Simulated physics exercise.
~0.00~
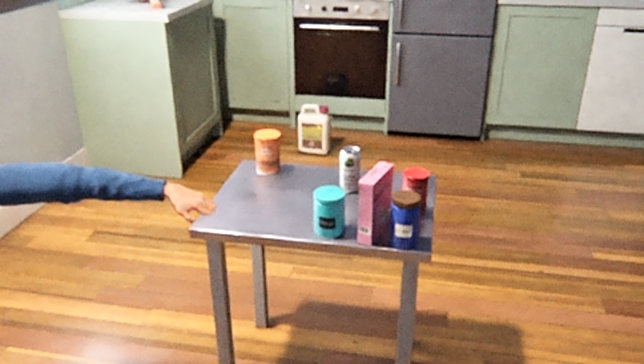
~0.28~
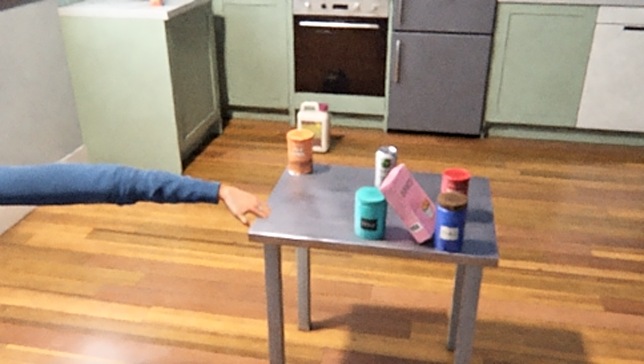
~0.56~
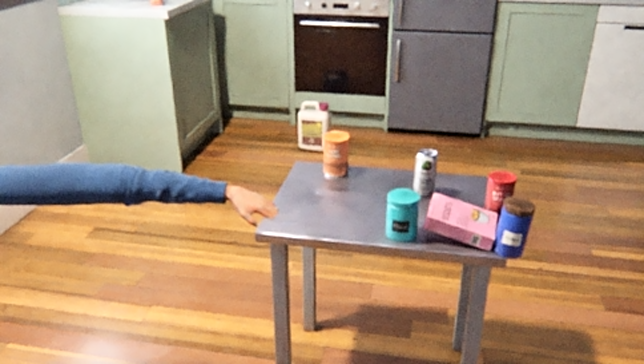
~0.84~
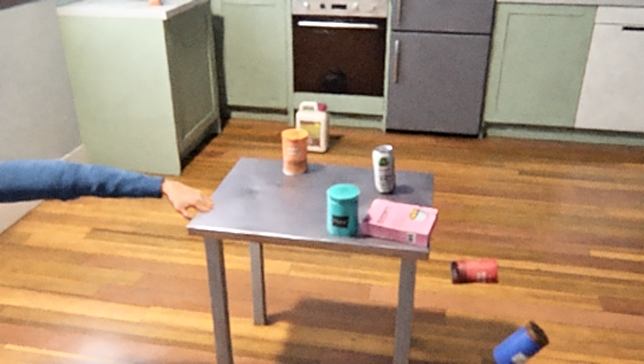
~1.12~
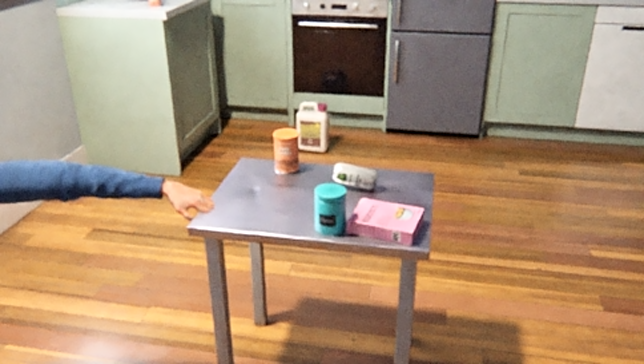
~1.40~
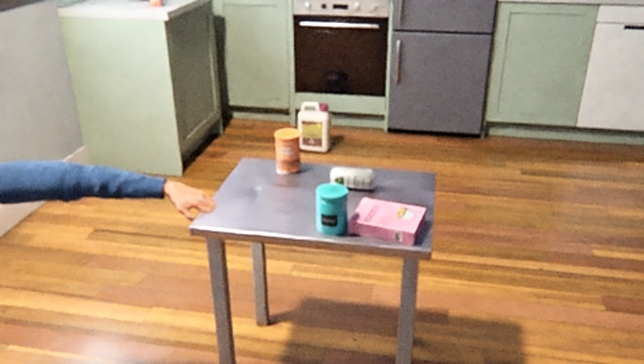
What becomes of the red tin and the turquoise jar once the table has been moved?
The red tin tips over as it drops off the right side of the table, while the turquoise jar stays standing on top.
A hand jerks a table right and back, toppling a packet and can, dropping two containers.
